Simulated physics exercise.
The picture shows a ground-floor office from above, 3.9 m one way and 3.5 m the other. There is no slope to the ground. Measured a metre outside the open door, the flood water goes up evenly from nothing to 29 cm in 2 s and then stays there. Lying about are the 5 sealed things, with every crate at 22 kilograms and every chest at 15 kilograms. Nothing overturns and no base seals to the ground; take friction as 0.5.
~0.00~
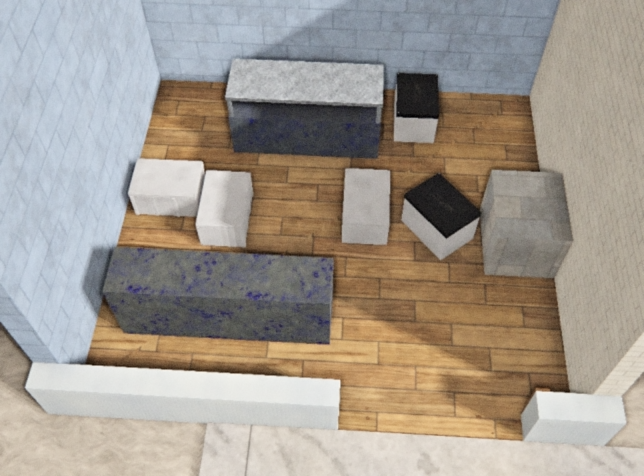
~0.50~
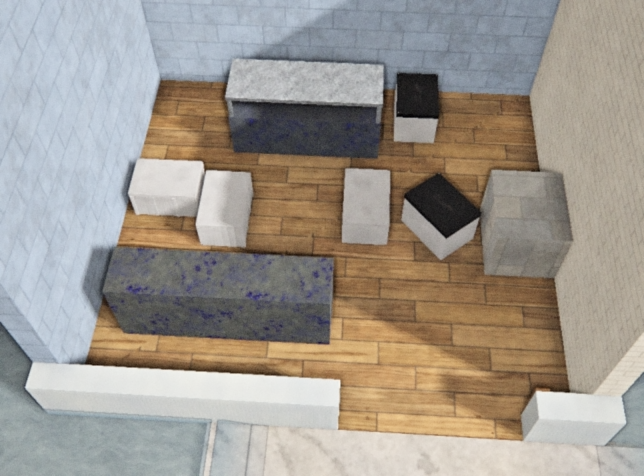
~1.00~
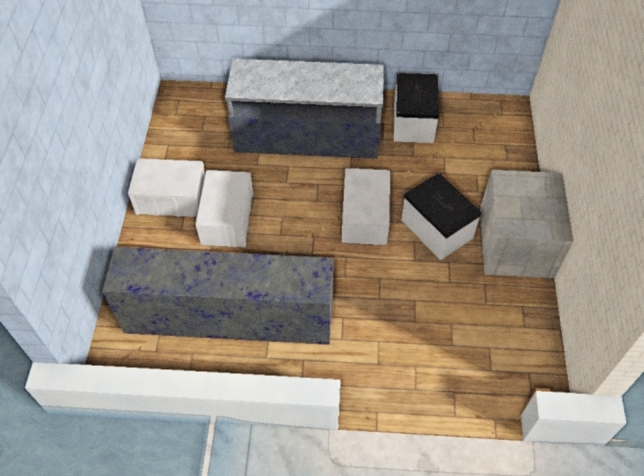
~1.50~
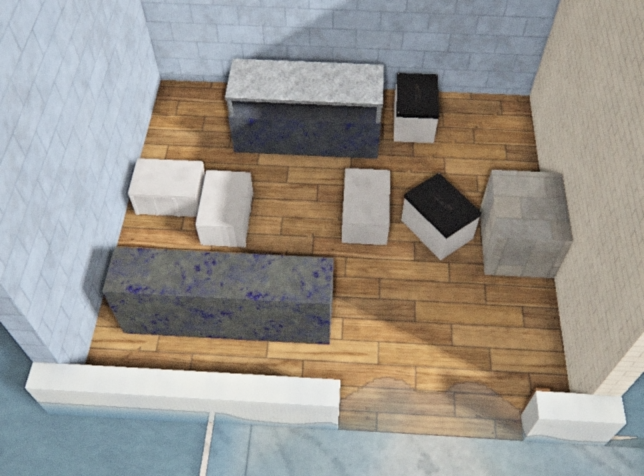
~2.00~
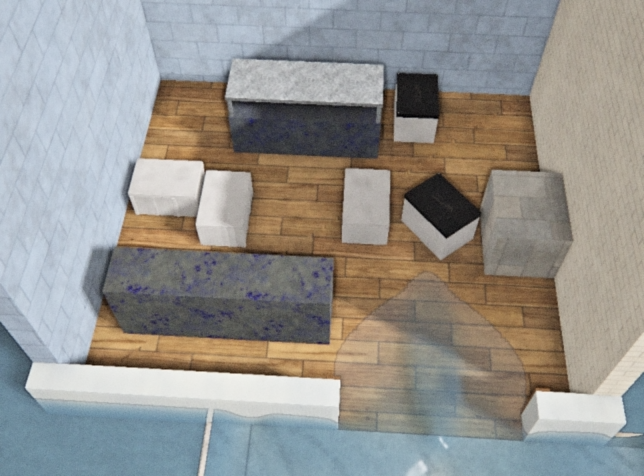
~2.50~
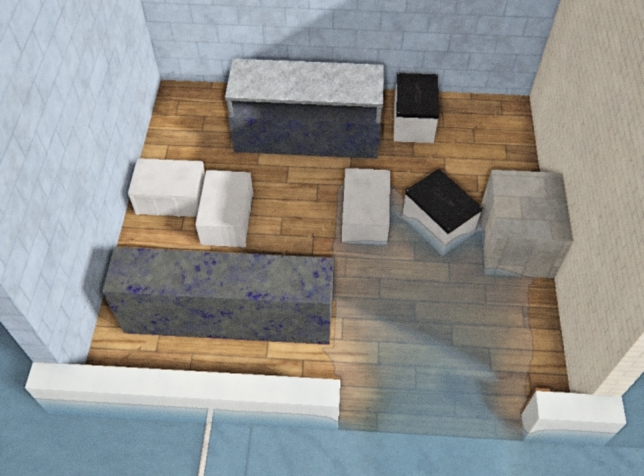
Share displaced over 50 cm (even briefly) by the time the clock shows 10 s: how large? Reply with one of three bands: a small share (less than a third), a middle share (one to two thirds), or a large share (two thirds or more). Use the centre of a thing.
A large share, two thirds or more.
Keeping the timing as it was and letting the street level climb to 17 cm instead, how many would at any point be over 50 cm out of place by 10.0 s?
Then 3 of them.
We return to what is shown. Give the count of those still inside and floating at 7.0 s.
That would be 4 of them.
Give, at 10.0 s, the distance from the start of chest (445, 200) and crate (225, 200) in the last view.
100 cm and 50 cm respectively.
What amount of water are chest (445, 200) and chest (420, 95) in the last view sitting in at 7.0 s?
18 and 19 cm.
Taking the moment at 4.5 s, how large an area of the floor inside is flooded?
That flooded area is roughly 10.0 m2.
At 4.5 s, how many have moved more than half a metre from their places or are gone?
2.
After 3.5 s 2 of 5 are over 50 cm from their spots; 0 afloat.
After 4.5 s 2 of 5 are over 50 cm from their spots; 3 afloat.
After 7.0 s 2 of 5 are over 50 cm from their spots; 4 afloat.
After 10.0 s 4 of 5 are over 50 cm from their spots, and 4 have been at some point; 5 afloat.
